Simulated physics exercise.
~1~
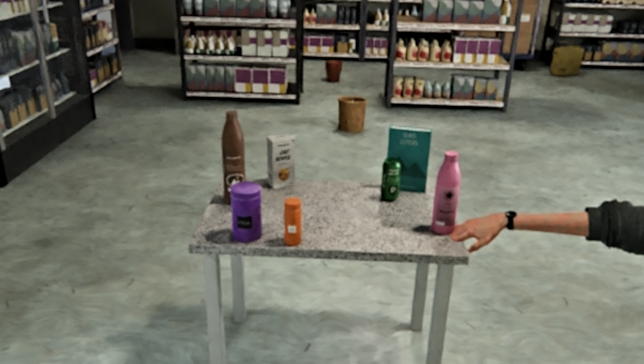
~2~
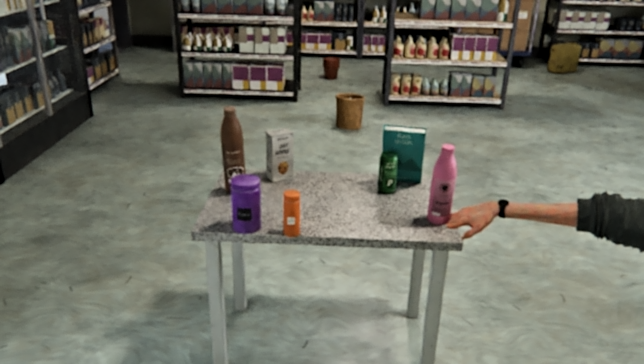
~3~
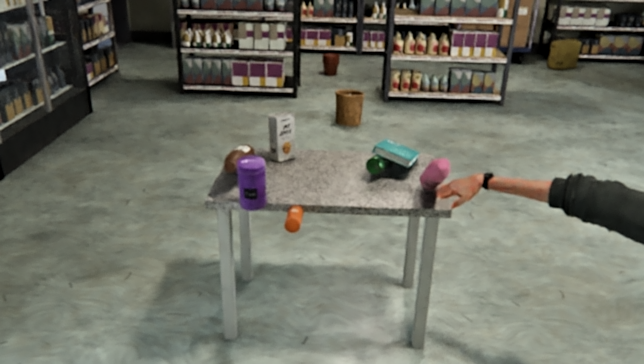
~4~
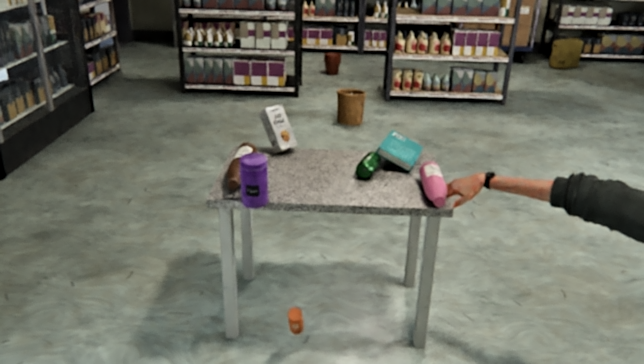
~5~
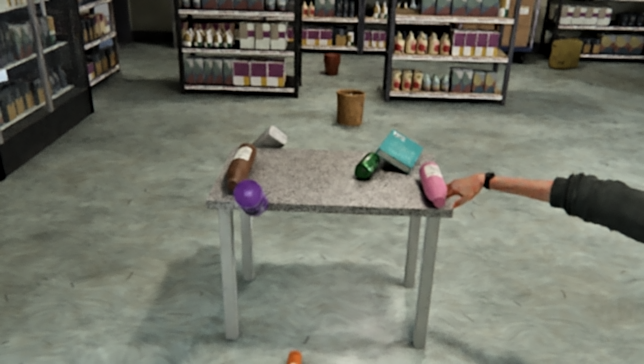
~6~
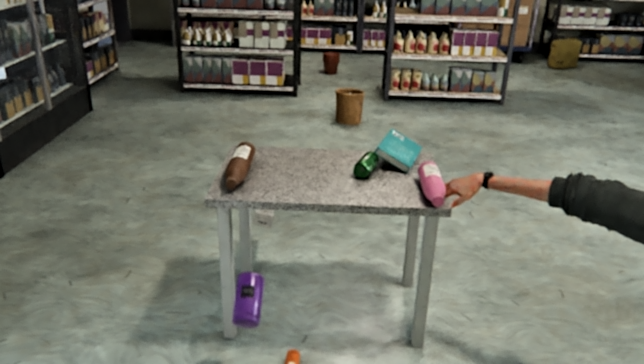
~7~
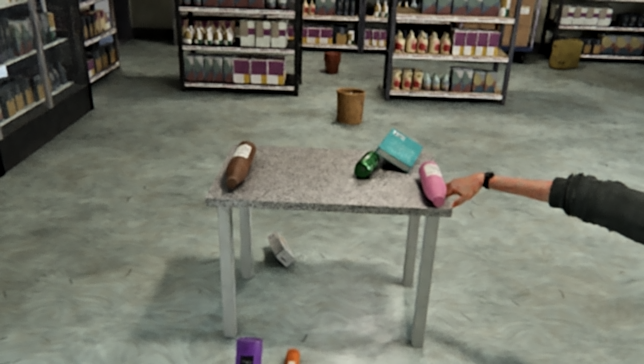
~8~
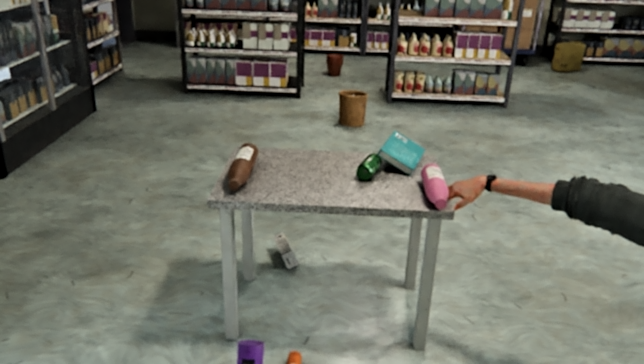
A hand at the right shoved a small table away, toppling the bottles and boxes on it. The orange container, purple jar and white packet fell to the floor, while the brown, green and pink bottles and turquoise book stayed on top, tipped over.
